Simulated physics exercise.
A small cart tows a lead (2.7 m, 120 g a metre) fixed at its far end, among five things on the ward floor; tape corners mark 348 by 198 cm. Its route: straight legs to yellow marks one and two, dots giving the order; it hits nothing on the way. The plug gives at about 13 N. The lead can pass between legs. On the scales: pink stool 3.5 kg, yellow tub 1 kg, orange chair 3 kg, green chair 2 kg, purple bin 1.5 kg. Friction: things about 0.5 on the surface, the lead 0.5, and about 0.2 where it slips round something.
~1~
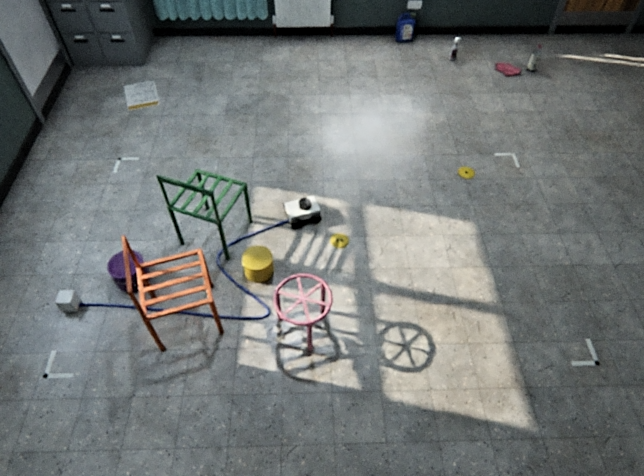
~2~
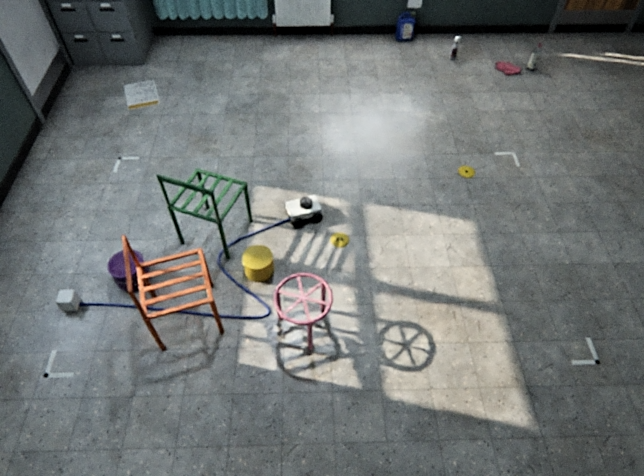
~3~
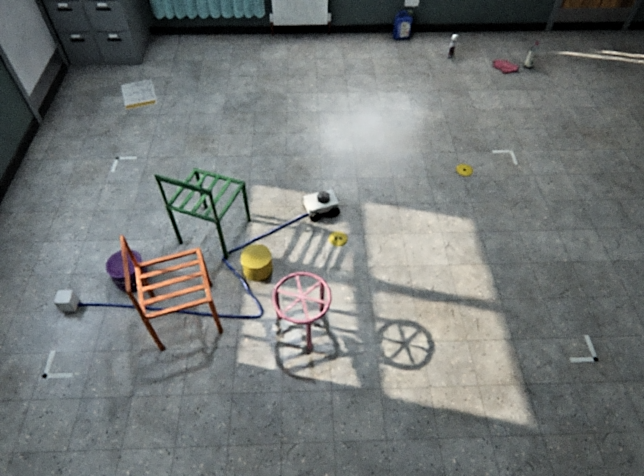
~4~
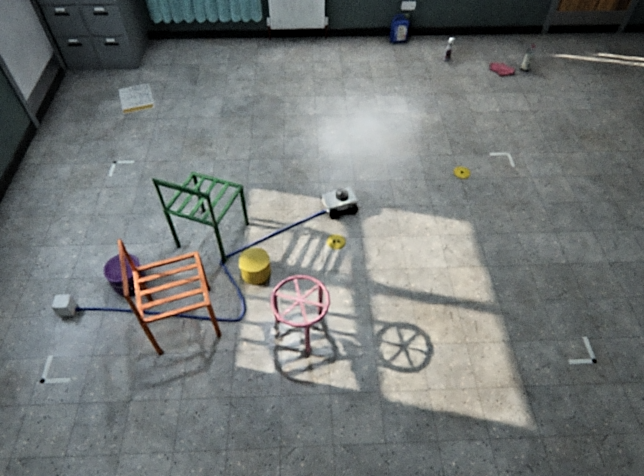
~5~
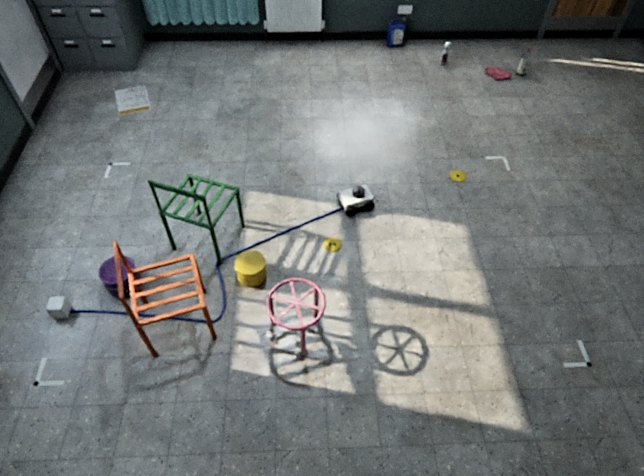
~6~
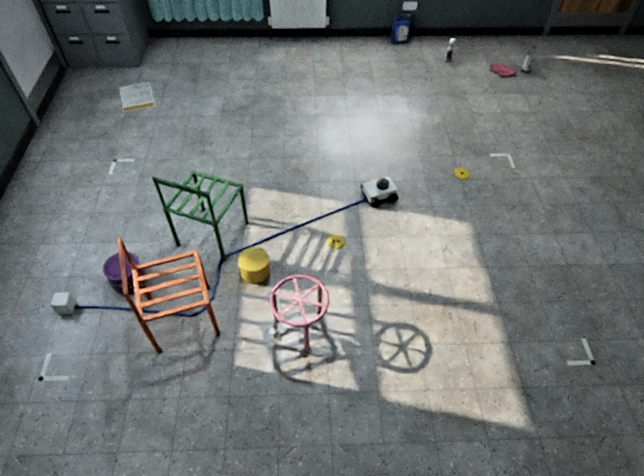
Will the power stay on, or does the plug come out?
The plug comes out.
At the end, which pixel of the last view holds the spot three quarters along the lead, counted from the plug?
Near (396, 200).
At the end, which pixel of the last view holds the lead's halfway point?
At about (321, 226).
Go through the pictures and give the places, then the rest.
Shows, green chair (208, 195); pink stool (303, 298); orange chair (173, 282); marks (466, 173) (339, 241); lead runs through (268, 315) (265, 229); cart (297, 217), in the first frame.
Shows, lead runs through (268, 314) (266, 228); cart (298, 216), in the second frame.
Shows, lead runs through (261, 309) (286, 225); cart (315, 210), in the third frame.
Shows, lead runs through (241, 297) (304, 220); cart (333, 207), in the fourth frame.
Shows, lead runs through (320, 217); cart (350, 205), in the fifth frame.
Shows, green chair (204, 196); pink stool (300, 299); orange chair (170, 284); lead runs through (283, 232) (344, 208); cart (373, 196), in the sixth frame.
Next, cart at (435, 180), plug out; green chair 7 cm off its start.
Then, cart at (438, 186), plug out; green chair 7 cm off its start.
After that, cart at (385, 214), plug out; green chair 7 cm off its start at (211, 200).
Later, cart at (336, 240), plug out; green chair 7 cm off its start.
At the end, cart at (336, 240), plug out; green chair 7 cm off its start at (211, 200).
